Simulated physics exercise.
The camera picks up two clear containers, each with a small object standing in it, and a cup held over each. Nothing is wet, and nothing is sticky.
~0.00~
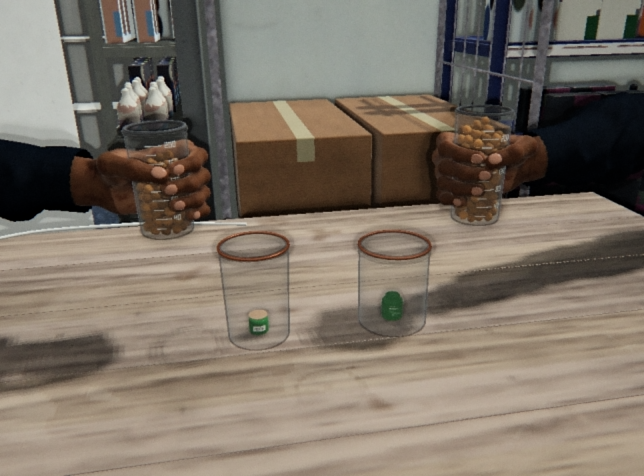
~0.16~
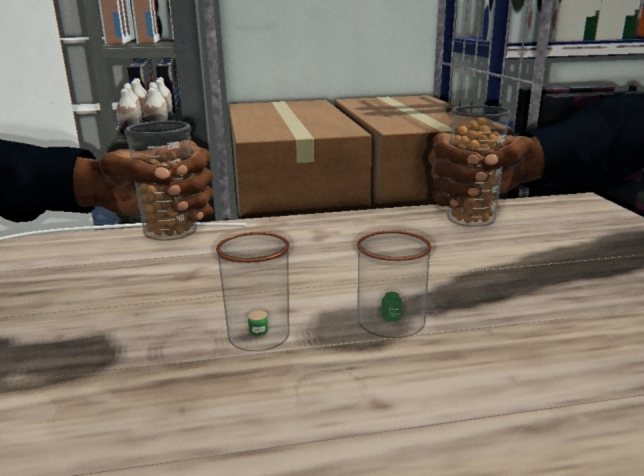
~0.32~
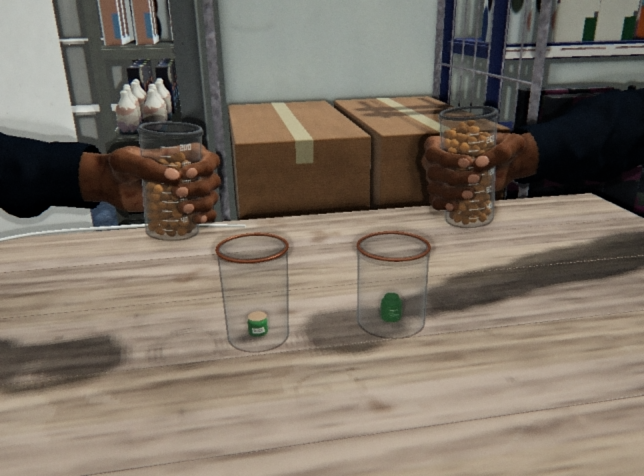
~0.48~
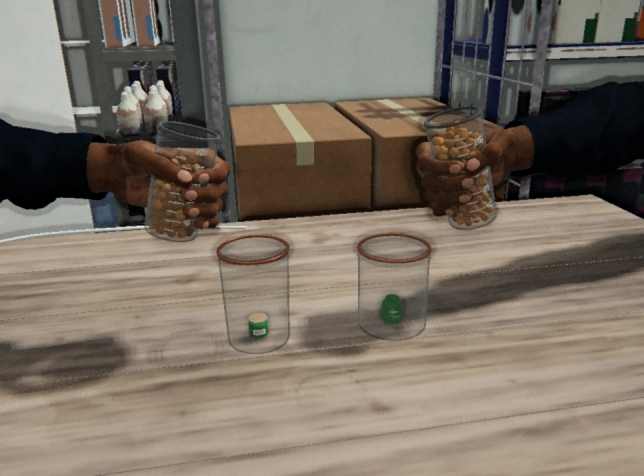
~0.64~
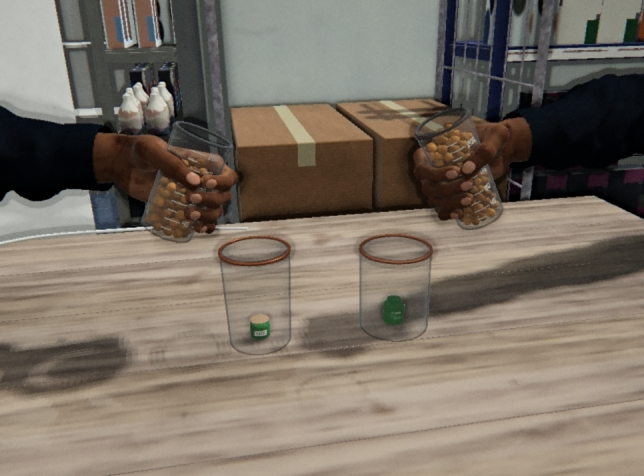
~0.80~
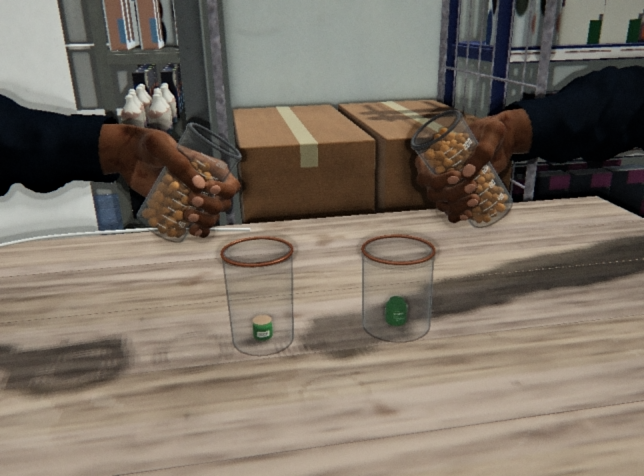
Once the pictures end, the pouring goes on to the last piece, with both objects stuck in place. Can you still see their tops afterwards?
Left: Covered; right: Covered.
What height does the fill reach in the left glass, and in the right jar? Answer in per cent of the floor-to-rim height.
The left one comes to 40 %, the right one to 60 %.
By 1.31 s, left glass empty, all of its cupful still in the cup; right jar empty, all of its cupful still in the cup.
By 1.85 s, left glass nearly empty, nearly all of its cupful still in the cup; right jar nearly empty, nearly all of its cupful still in the cup.
By 2.49 s, left glass a third full, none of its cupful still in the cup; right jar half full, none of its cupful still in the cup.
When it is over (2.8 s), left glass half full (surface near (261, 301)), nothing beside it; right jar half full (surface near (397, 280)), nothing beside it; the left thing is covered; the right thing is covered.
